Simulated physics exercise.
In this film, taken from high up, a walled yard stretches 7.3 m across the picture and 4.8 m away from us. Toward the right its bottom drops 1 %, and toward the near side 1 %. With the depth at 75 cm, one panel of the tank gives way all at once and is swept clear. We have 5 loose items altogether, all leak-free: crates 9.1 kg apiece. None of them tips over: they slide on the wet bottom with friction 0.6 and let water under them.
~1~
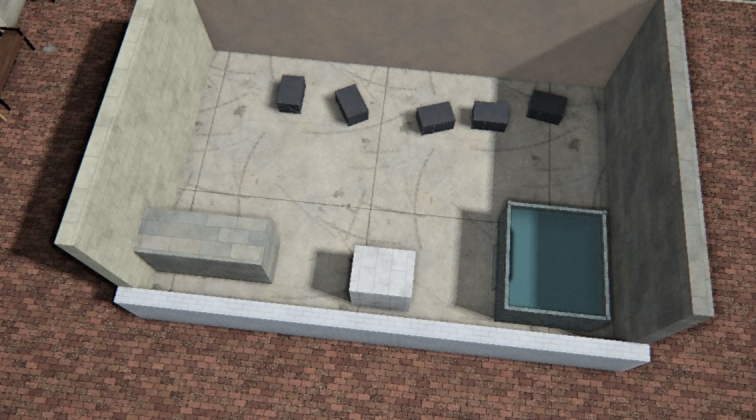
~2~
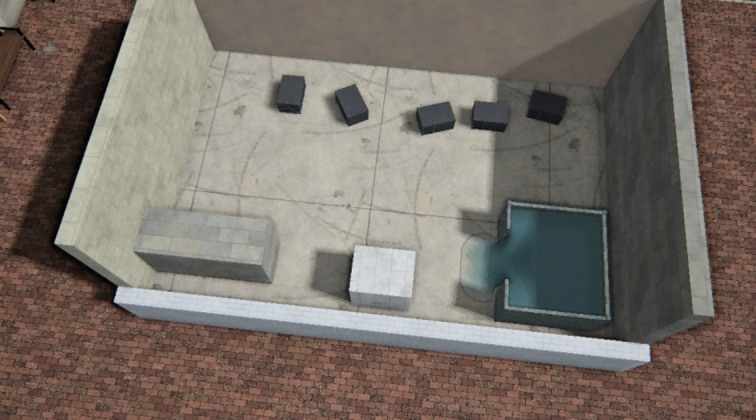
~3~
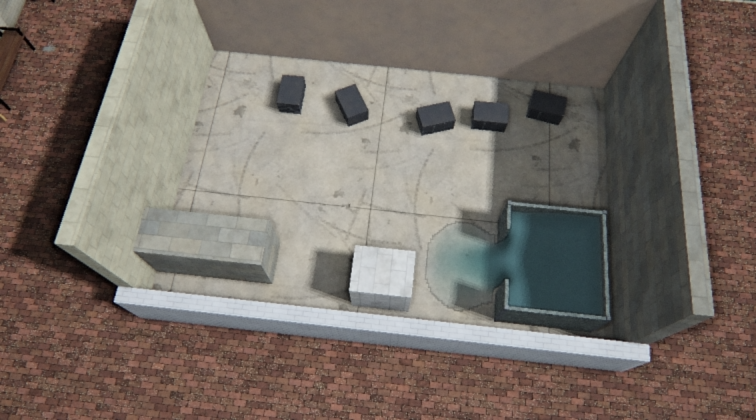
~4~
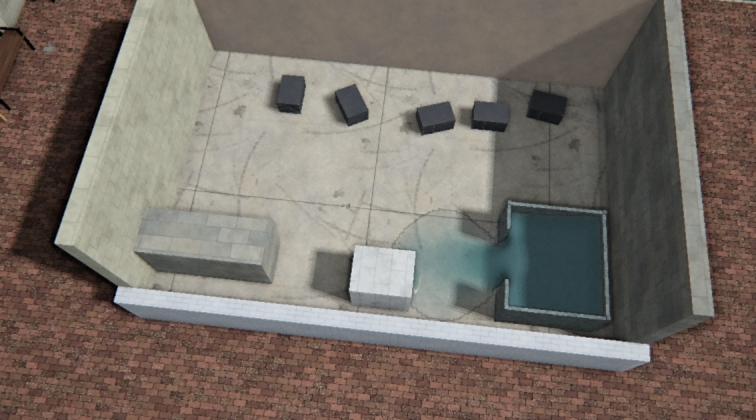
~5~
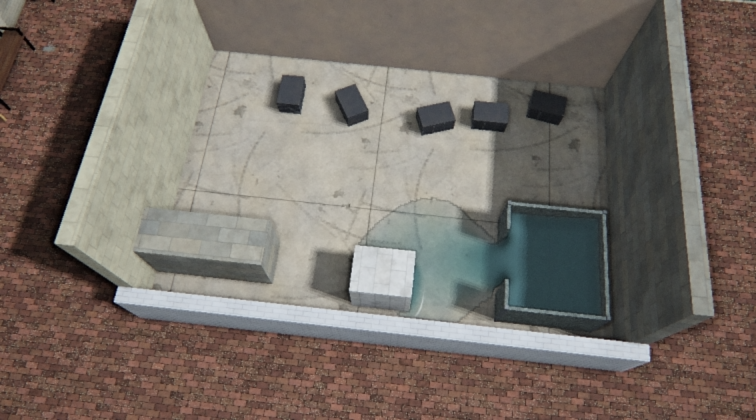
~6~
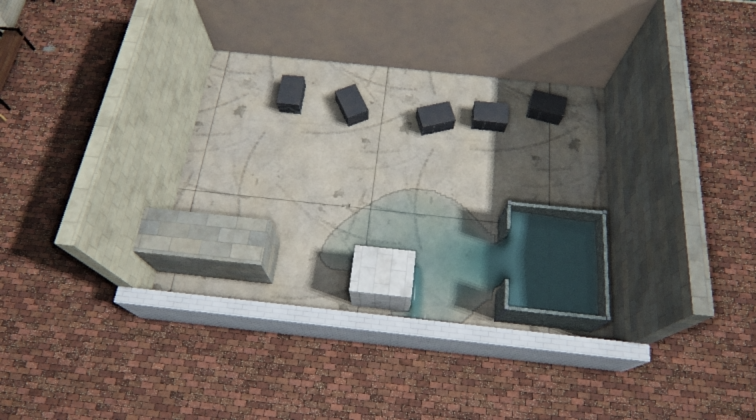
Water pours from the left side of the tank and spreads leftward around a pale block.
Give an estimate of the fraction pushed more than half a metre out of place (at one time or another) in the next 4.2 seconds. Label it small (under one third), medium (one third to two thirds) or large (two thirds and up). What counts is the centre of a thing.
Small.
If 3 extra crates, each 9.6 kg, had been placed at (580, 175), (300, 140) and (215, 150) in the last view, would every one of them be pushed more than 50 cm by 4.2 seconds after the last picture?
Respectively: Doesn't reach it; tops it; tops it.
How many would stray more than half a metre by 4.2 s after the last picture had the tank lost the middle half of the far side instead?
You'd get 5 in that case.
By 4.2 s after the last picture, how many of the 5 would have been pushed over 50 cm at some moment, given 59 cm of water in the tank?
You'd get 0 in that case.
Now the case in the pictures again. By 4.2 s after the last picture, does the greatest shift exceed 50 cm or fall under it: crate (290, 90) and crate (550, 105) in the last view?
Beyond half a metre, then within half a metre.
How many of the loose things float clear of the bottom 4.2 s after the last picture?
Answer: 2.
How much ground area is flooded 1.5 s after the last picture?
Roughly 20 m2.
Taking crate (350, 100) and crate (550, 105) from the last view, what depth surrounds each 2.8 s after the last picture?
Roughly 2 and 0 cm.
Then, 0.4 s after the last picture 0 of 5 are over 50 cm from their spots; 0 afloat.
Then, 1.5 s after the last picture 0 of 5 are over 50 cm from their spots; 0 afloat.
Then, 2.8 s after the last picture 1 of 5 are over 50 cm from their spots; 0 afloat.
Then, 4.2 s after the last picture 1 of 5 are over 50 cm from their spots, and 1 have been at some point; 2 afloat.
